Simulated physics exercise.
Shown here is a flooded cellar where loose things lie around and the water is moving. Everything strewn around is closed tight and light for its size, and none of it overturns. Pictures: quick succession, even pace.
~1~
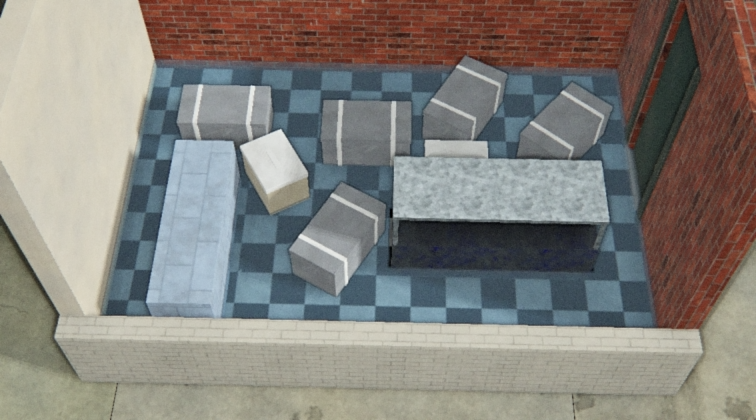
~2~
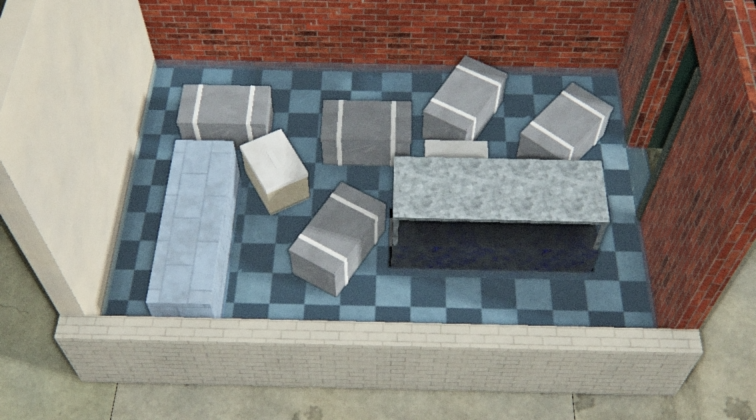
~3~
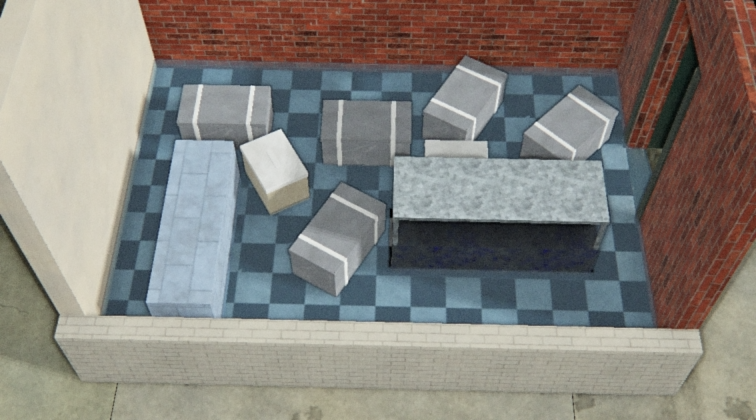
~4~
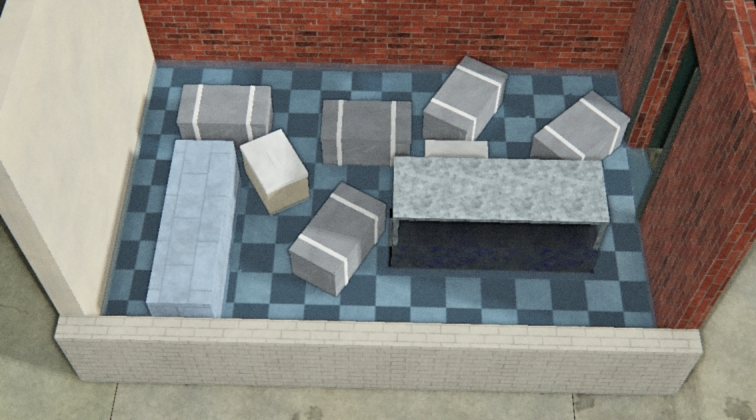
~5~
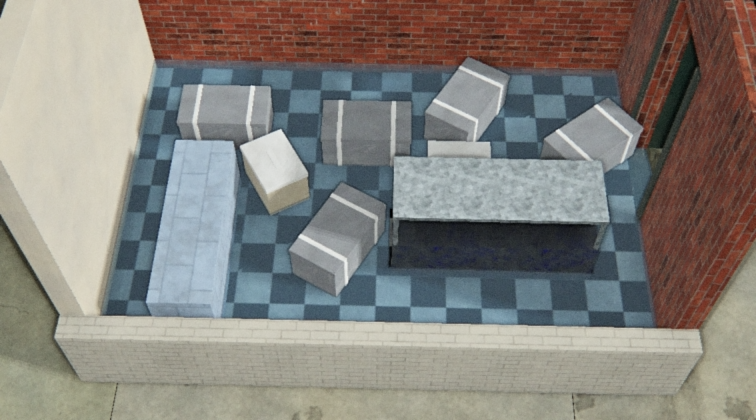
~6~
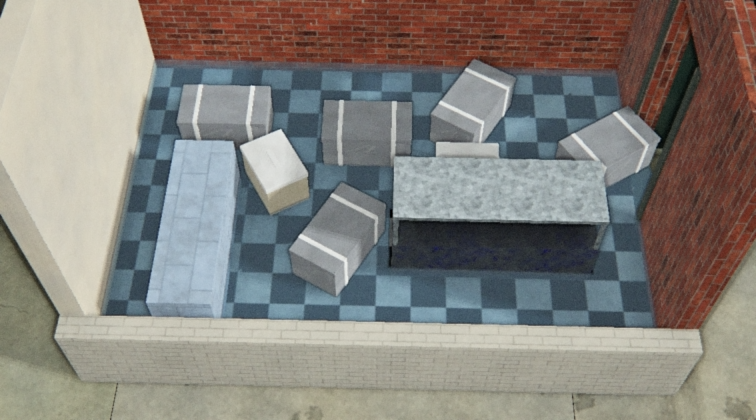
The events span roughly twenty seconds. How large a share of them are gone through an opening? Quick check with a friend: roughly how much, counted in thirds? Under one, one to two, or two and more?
The likely share is beneath a third.
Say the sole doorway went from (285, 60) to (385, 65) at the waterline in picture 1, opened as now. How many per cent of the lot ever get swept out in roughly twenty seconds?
Fraction out: Near 90 %.
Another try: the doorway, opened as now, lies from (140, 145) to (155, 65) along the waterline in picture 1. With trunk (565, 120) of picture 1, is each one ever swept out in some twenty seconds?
Answer: Stays.
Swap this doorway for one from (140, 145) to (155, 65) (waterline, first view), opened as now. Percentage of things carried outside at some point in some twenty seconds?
That would be around 90 %.
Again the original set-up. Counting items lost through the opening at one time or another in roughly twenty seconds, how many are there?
0 of them.
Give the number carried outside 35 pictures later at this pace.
0.
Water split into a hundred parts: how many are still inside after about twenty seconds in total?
About 64 percent.
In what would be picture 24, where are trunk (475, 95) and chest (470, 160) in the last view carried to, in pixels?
Estimate: (581, 110), then (566, 164).
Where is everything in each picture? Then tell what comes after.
The first frame shows a trunk at (567, 120), afloat; a chest at (457, 159) floats; 0 of 7 have shifted.
The second frame shows a trunk at (567, 120) floats; a chest at (457, 159), afloat; 0 of 7 have shifted.
The third frame shows a trunk at (572, 122), afloat, close to its start; a chest at (457, 159), afloat; 0 of 7 have shifted.
The fourth frame shows a trunk at (582, 127), afloat, close to its start; a chest at (457, 159) floats; 1 of 7 have shifted.
The fifth frame shows a trunk at (594, 133) floats, close to its start; a chest at (460, 159) floats; 1 of 7 have shifted.
The sixth frame shows a trunk at (610, 140), afloat, a stride from its start; a chest at (468, 161), afloat, close to its start; 3 of 7 have shifted.
A moment on, 0 of 7 are out; 7 afloat.
Next, 0 of 7 are out; 7 afloat.
Later, 0 of 7 are out; 7 afloat.
In the end, 0 of 7 are out; 7 afloat.
